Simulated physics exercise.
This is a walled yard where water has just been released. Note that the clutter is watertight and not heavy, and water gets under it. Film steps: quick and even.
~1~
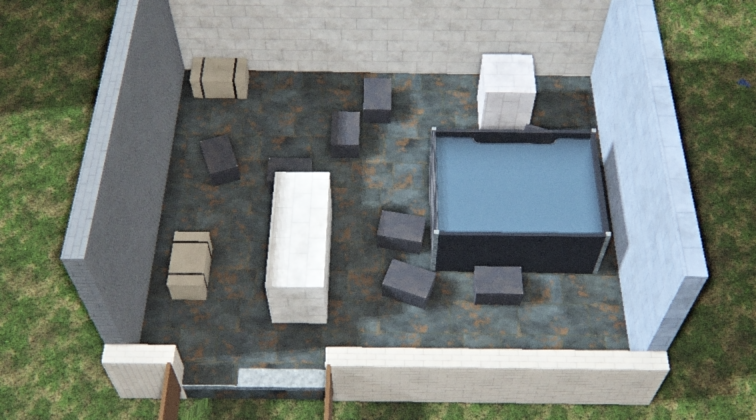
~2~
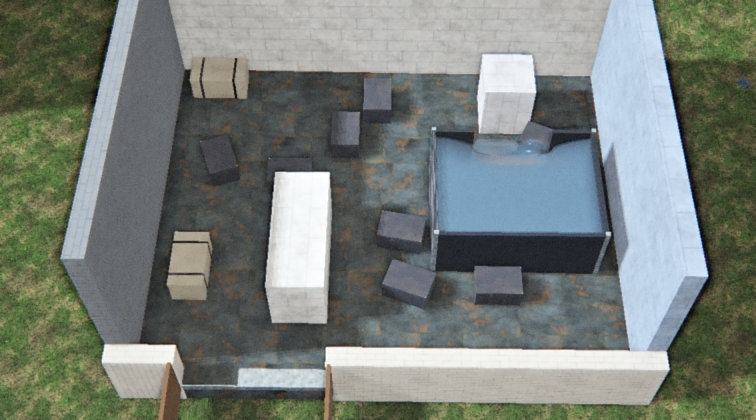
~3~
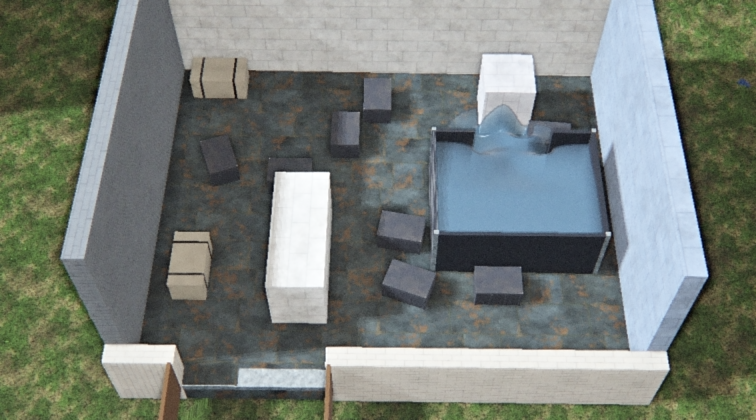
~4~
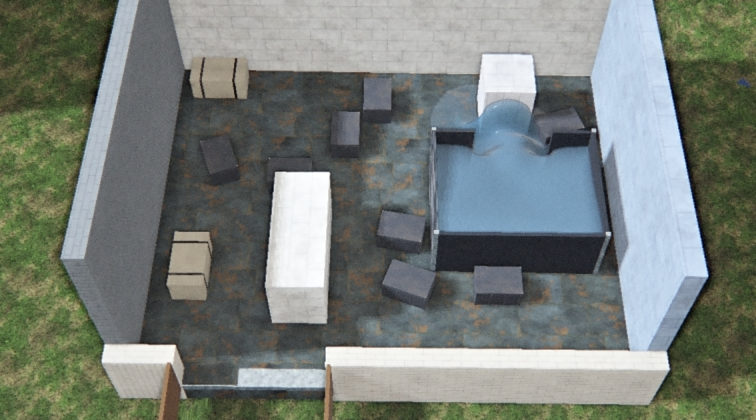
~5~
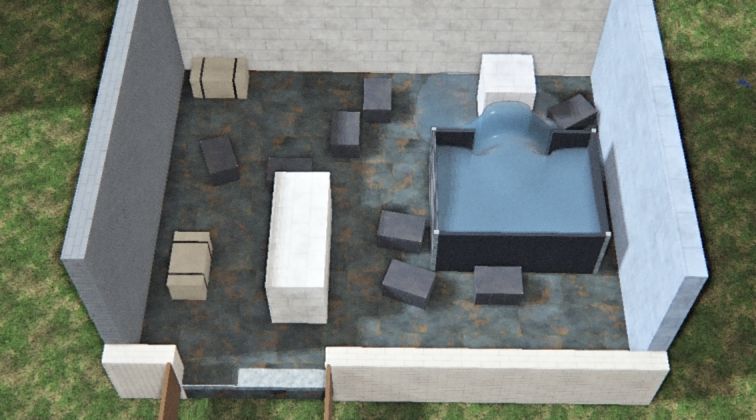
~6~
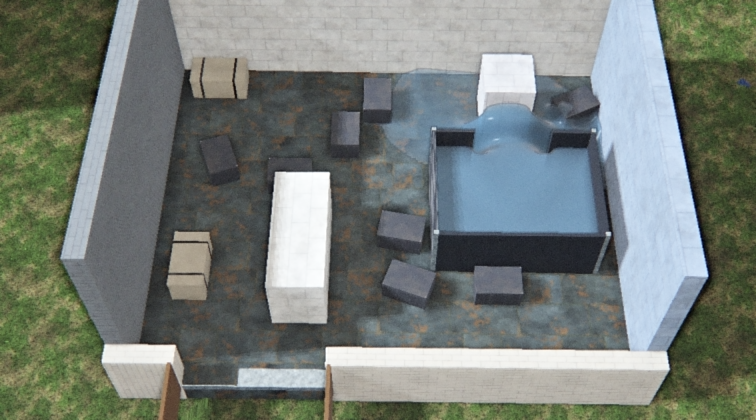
To begin with, water sits in a dark-walled tank at the right of a walled yard scattered with crates and white blocks. Water then surges through the tank's back side, pushing one dark crate back and rightward, and spreads across the floor behind while the other crates stay put.
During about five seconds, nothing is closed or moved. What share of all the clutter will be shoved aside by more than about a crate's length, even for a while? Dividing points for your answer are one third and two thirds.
Answer: A share between one and two thirds.
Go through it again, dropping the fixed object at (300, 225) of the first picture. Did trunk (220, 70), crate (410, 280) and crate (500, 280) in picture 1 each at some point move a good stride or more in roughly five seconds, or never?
No. 1 remained in place, no. 2 remained in place, no. 3 remained in place.
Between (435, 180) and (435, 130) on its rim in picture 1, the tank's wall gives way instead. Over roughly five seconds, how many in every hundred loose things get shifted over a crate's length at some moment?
Close to 50 %.
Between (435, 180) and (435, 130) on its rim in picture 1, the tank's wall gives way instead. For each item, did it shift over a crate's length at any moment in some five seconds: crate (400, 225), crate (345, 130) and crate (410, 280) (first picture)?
The first: Fell short; the second: Went past that; the third: Fell short.
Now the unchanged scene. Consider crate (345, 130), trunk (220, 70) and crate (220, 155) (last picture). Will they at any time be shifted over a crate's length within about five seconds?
First displaced that much, second under that distance, third displaced that much.
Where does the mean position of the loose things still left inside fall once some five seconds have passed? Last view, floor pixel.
The average lands at about (320, 216).
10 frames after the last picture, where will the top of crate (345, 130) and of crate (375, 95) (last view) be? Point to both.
Close to (256, 135) and (245, 81).
A moment on, 1 of 10 are well off their spots; 1 afloat.
Next, 3 of 10 are well off their spots; 2 afloat.
Later, 3 of 10 are well off their spots; 4 afloat.
In the end, 5 of 10 are well off their spots, and 5 have been at some point; 4 afloat.
